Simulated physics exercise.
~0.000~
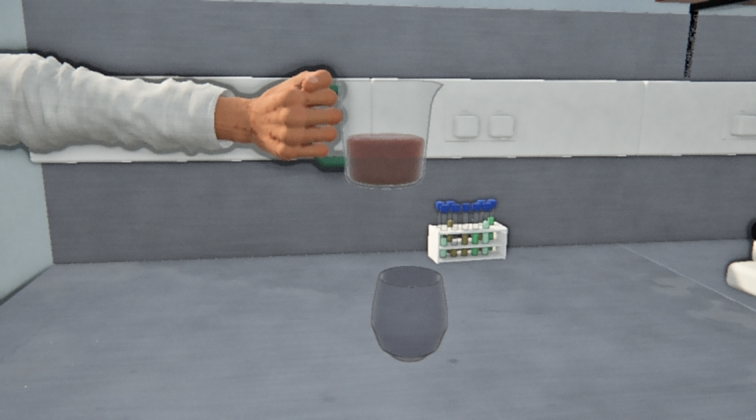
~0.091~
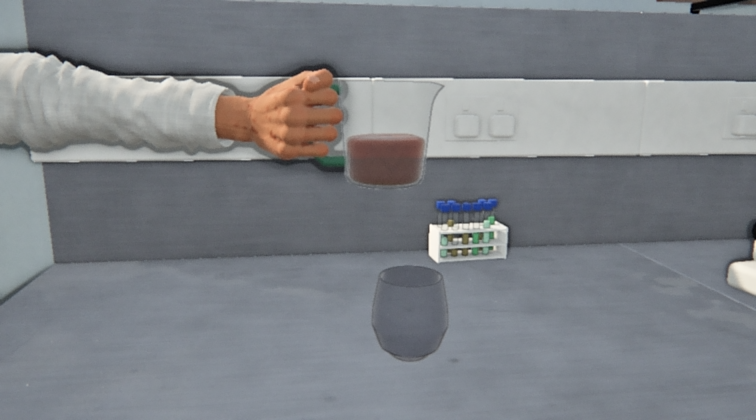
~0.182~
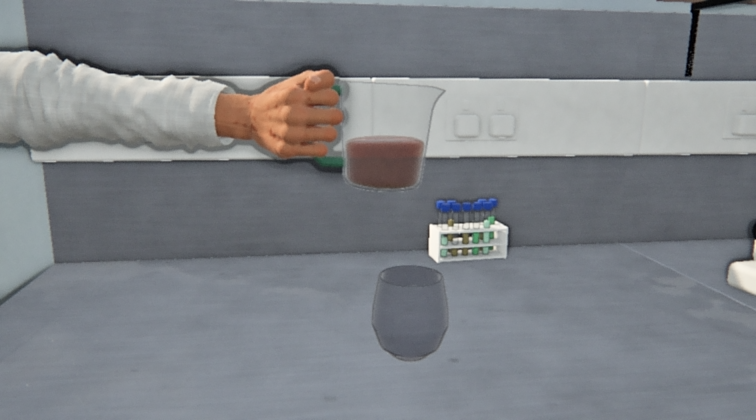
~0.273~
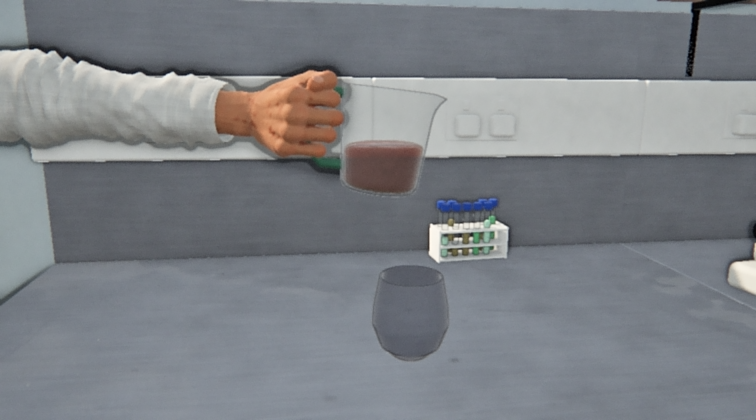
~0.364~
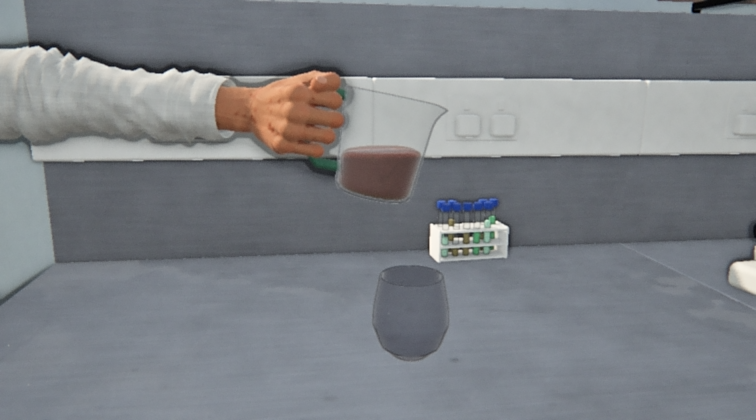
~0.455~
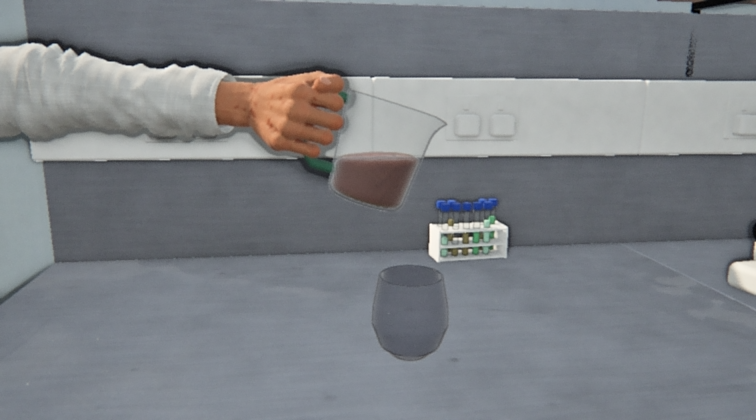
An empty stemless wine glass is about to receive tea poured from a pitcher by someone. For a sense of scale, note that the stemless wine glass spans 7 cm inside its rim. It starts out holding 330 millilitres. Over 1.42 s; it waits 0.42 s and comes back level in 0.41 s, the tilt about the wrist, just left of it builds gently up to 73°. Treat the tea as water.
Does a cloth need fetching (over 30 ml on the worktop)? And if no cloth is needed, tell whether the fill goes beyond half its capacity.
No, and short of half.
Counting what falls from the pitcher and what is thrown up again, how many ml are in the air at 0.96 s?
Estimate: Close to 0 ml.
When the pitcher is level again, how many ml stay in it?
Some 120 ml.
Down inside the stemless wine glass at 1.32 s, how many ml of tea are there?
Close to 50 ml.
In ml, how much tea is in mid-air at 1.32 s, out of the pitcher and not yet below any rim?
About 30 ml.
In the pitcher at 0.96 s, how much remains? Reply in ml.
Still holding about 330 ml, I'd say.
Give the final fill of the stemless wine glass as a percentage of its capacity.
I'd say it is close to 40 in a hundred full at the end.
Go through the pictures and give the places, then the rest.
The first frame shows tilt 0°; pouring edge (443, 83); surface from (353, 137) to (413, 137); the stemless wine glass's rim runs from (380, 279) to (440, 277).
The second frame shows tilt 1°; pouring edge (444, 85); surface from (356, 138) to (412, 137).
The third frame shows tilt 3°; pouring edge (445, 90); surface from (356, 141) to (412, 140).
The fourth frame shows tilt 6°; pouring edge (447, 98); surface from (353, 145) to (410, 144).
The fifth frame shows tilt 11°; pouring edge (448, 109); surface from (347, 152) to (409, 150).
The sixth frame shows tilt 17°; pouring edge (447, 123); surface from (343, 158) to (408, 156).
Then, 0.96 s in, the tilt is 55° and the stemless wine glass has 0 ml, the pitcher 325 ml, and 0 ml is on the worktop.
Then, 1.32 s in, the tilt is 72° and the stemless wine glass has 50 ml, the pitcher 245 ml, and 0 ml is on the worktop.
Then, 1.71 s in, the tilt is 73° and the stemless wine glass has 160 ml, the pitcher 150 ml, and 0 ml is on the worktop.
Then, 2.13 s in, the tilt is 15° and the stemless wine glass has 200 ml, the pitcher 125 ml, and 0 ml is on the worktop.
Finally, the stemless wine glass has 200 ml, the pitcher 125 ml, and 0 ml is on the worktop.
